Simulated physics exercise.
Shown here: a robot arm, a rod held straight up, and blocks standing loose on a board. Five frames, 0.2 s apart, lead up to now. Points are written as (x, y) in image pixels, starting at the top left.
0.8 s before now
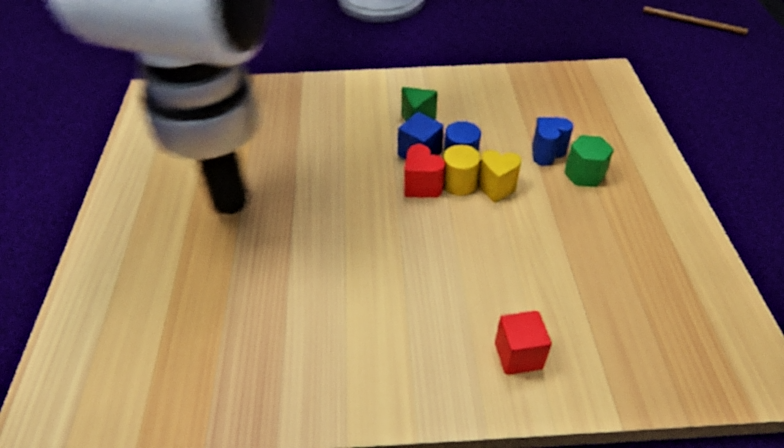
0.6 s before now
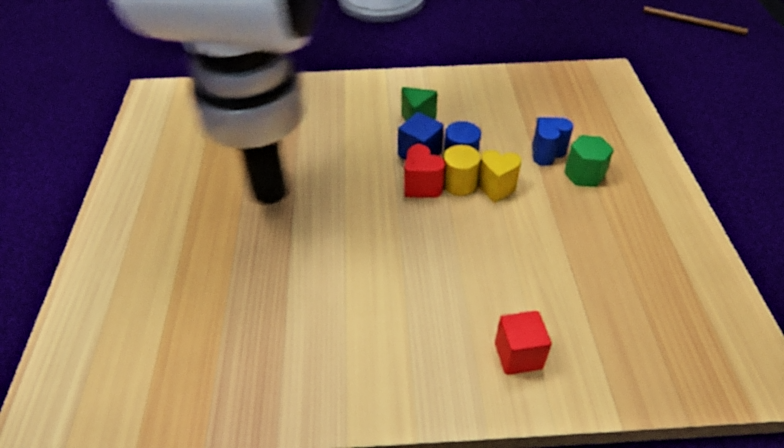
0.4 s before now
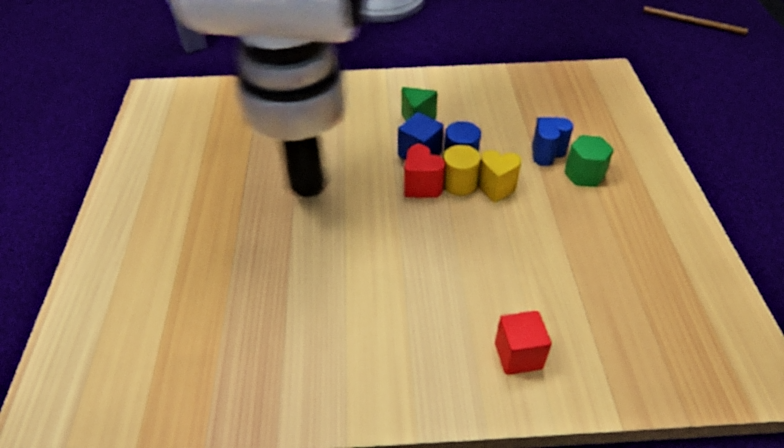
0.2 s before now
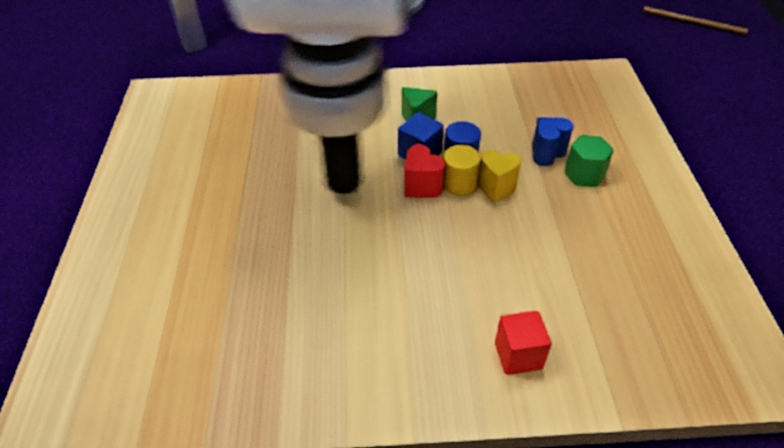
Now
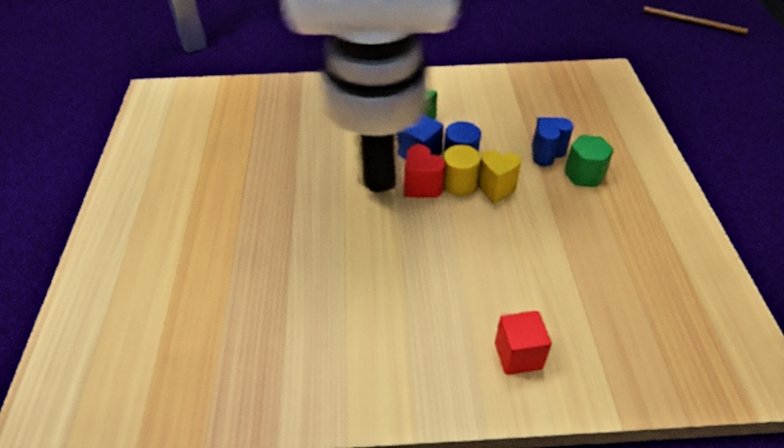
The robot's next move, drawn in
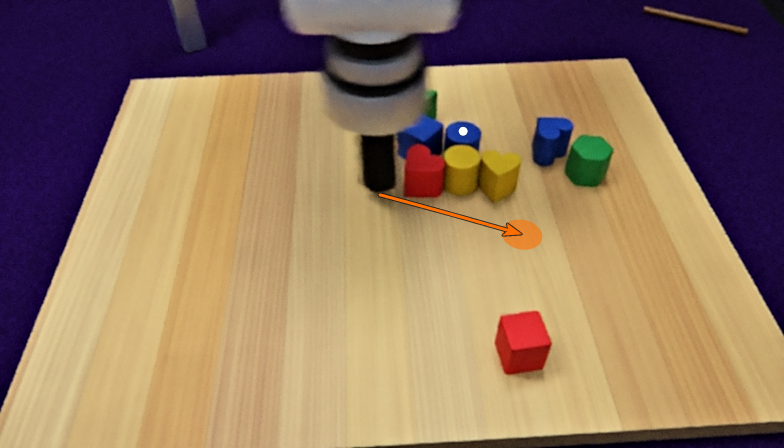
A robot arm moves its upright black rod rightward across the board toward still blocks.
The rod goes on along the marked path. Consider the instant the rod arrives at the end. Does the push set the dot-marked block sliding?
Going by the path, yes.
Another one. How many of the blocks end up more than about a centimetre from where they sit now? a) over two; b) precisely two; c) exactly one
Correct choice: A.
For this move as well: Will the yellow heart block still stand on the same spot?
The answer is no.
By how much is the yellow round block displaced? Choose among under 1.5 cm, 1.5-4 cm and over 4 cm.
It's set to move 1.5-4 cm.
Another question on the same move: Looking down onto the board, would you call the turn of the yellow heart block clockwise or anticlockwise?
With the clock.
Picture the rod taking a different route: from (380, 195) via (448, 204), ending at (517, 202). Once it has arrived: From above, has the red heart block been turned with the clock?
No, it doesn't check out.
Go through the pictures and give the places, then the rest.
Rod's lower end (231, 202); red heart block (423, 159); yellow round block (462, 156); blue round block (463, 131); yellow heart block (501, 161), in the first picture.
Rod (270, 192); blocks still, in the second picture.
Rod (307, 185); blocks still, in the third picture.
Rod (344, 182); blocks still, in the fourth picture.
Rod (379, 181); red heart block (423, 159); yellow round block (462, 156); blue round block (463, 131); yellow heart block (501, 161), in the fifth picture.
Drawn move, from (380, 195) to (522, 234); the dot is on the blue round block.
The first path, step by step. One third of the way, rod (427, 194); red heart block (450, 161), turned 55° anticlockwise; yellow round block (483, 146); blue round block (468, 124); yellow heart block (515, 160), turned 40° clockwise.
Two thirds of the way, rod (475, 207); red heart block (458, 162), turned 75° anticlockwise; yellow round block (487, 143); blue round block (470, 122); yellow heart block (516, 159), turned 50° clockwise.
At the end, rod (525, 221); red heart block (458, 162), turned 75° anticlockwise; yellow round block (487, 143); blue round block (470, 122); yellow heart block (516, 159), turned 50° clockwise.
